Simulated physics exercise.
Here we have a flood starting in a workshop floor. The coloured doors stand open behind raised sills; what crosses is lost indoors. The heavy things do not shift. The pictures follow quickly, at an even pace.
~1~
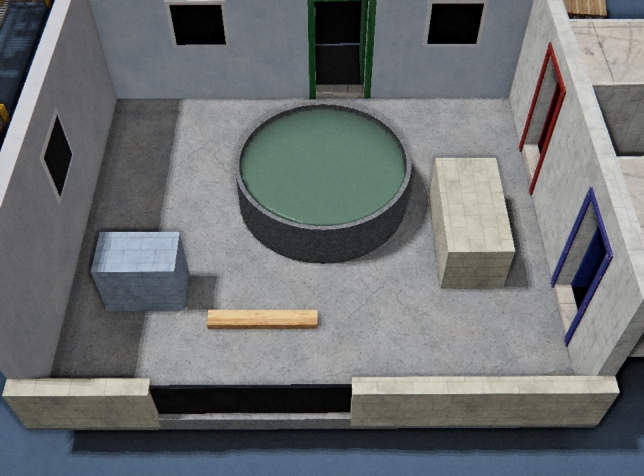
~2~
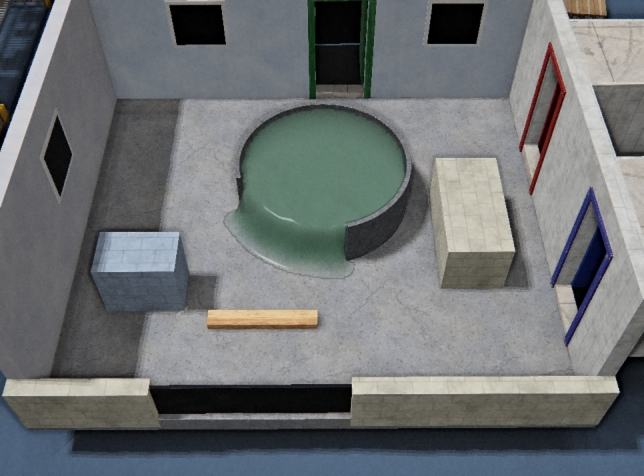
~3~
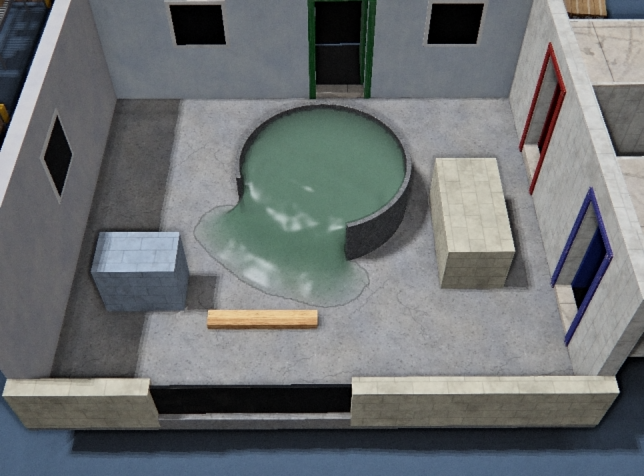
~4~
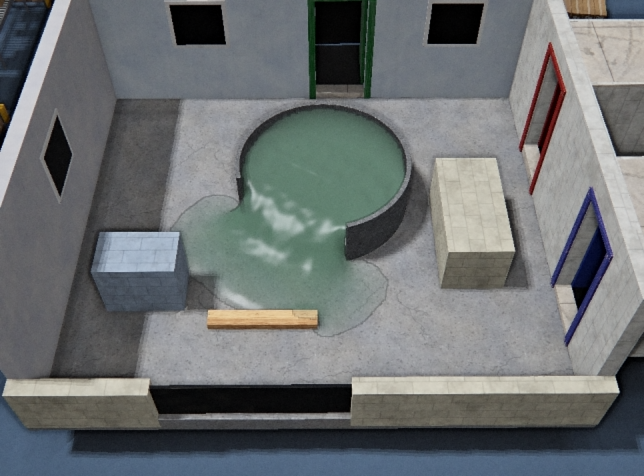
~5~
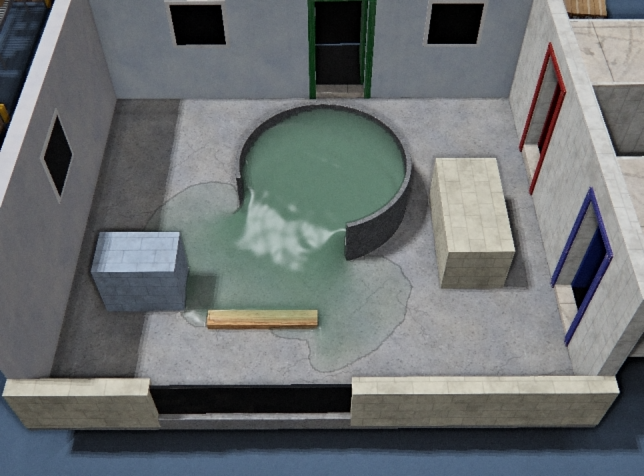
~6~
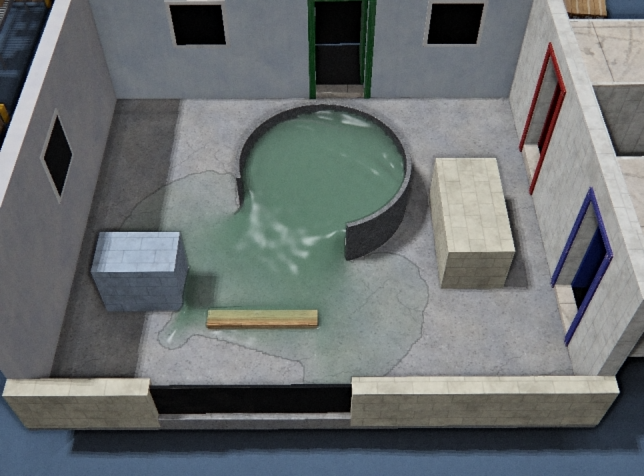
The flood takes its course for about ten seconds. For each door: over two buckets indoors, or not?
One by one: The blue door lets in a lot; the green door admits no more than that; the red door admits no more than that.
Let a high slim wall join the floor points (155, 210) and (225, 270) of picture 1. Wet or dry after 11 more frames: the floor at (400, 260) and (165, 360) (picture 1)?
As listed: Not flooded, covered.
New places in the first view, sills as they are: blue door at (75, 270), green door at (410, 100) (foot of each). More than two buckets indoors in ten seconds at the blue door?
One by one: The blue one passes that mark.
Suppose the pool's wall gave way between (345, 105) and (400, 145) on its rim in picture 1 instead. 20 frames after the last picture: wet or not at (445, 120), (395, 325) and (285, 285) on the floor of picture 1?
As listed: Covered, dry, free of water.
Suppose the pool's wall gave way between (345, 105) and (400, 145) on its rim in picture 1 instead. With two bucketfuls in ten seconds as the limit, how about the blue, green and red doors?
My reading: Blue passes that mark, green floods, red lets more in.
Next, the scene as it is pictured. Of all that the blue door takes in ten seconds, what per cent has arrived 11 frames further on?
Roughly 0 per cent.
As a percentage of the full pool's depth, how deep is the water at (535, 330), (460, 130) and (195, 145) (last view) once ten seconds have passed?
Roughly 14, 20 and 12 per cent, in turn.
A moment on, water covers 40 % of the floor; the blue door not reached, the green door not reached, the red door not reached.
Next, water covers 45 % of the floor; the blue door not reached, the green door not reached, the red door not reached.
Then, water covers 65 % of the floor; the blue door wet at the sill, nothing in, the green door not reached, the red door not reached.
Later, water covers 95 % of the floor; the blue door over two buckets in, the green door wet at the sill, nothing in, the red door wet at the sill, nothing in.
In the end, water covers 100 % of the floor; the blue door far over two buckets in, the green door wet at the sill, nothing in, the red door under two buckets in.
